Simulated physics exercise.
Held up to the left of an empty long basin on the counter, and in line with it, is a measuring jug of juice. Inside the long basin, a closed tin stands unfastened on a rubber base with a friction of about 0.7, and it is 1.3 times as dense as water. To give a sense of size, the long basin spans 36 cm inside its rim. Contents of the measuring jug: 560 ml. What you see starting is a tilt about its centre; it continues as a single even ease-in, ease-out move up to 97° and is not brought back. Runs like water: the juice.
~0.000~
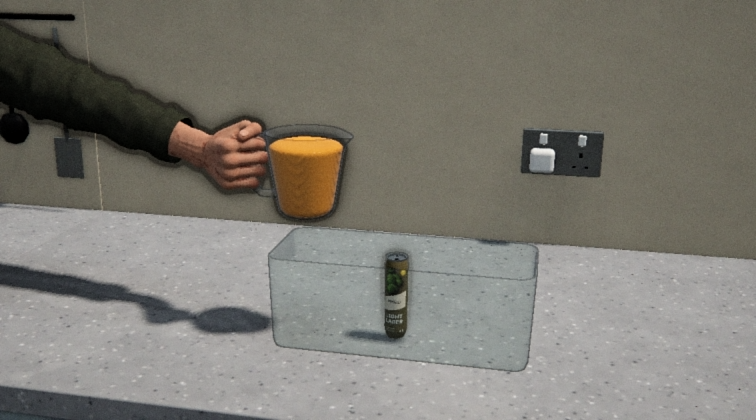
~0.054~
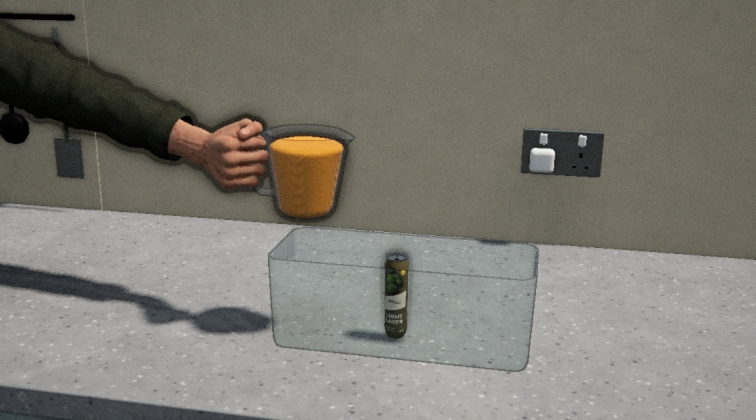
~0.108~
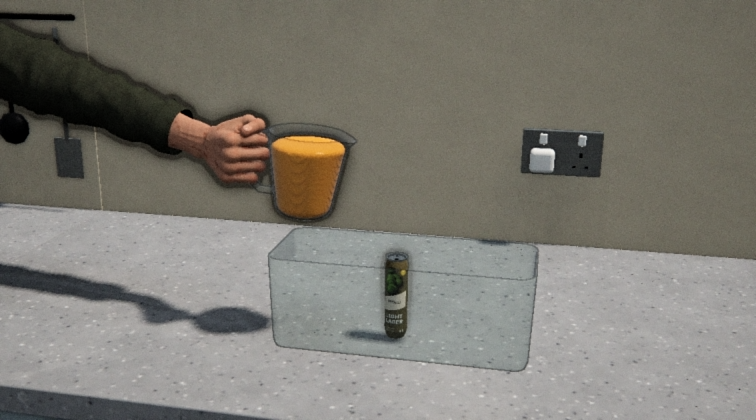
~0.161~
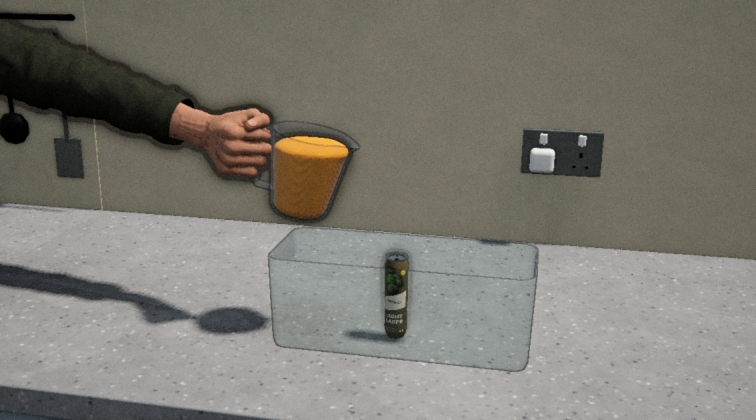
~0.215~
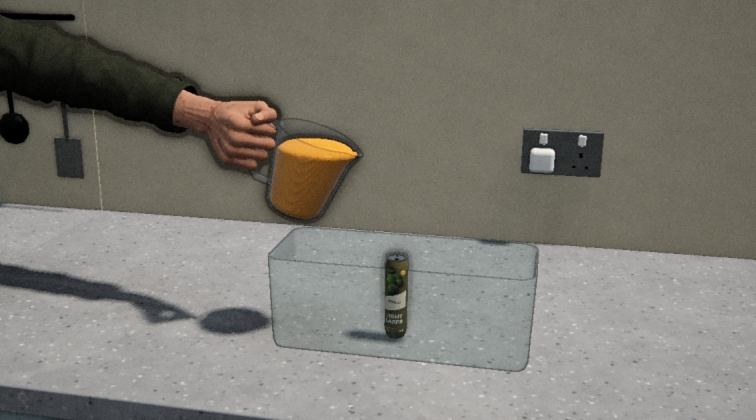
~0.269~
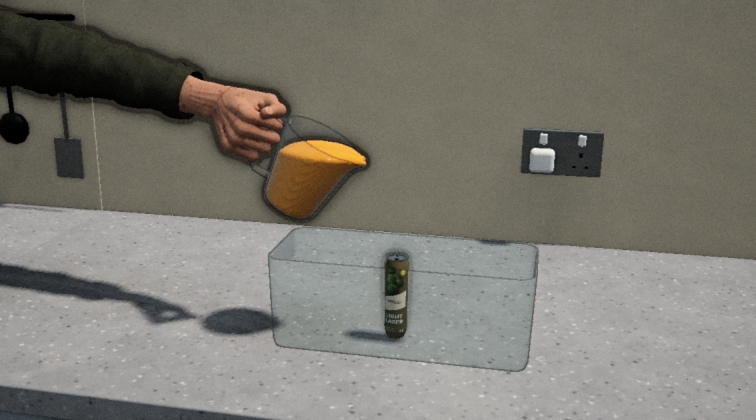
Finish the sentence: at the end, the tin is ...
Lying on its side.
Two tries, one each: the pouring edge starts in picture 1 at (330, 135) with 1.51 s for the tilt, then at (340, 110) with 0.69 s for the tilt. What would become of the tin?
First it stays up; then it falls.
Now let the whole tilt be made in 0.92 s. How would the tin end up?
Then the tin tumbles.
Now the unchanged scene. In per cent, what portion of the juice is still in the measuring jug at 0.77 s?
14 %.
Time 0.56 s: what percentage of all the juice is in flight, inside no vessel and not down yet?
About 20 per cent.
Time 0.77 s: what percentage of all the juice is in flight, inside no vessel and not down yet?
Roughly 10 per cent.
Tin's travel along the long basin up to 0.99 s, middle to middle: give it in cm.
Estimate: Around 6 cm.
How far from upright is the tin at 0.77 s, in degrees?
It leans about 5° from upright.
Then, 0.56 s in, the tilt is 84° and 56 per cent is still to pour; the tin stands where it began.
Then, 0.77 s in, the tilt is 97° and 14 per cent is still to pour; the tin leans 4°.
Then, 0.99 s in, the tilt is 97° and 2 per cent is still to pour; the tin lies on its side.
Then, 1.23 s in, the tilt is 97° and 0 per cent is still to pour; the tin lies on its side.
Finally, the tin lies on its side.
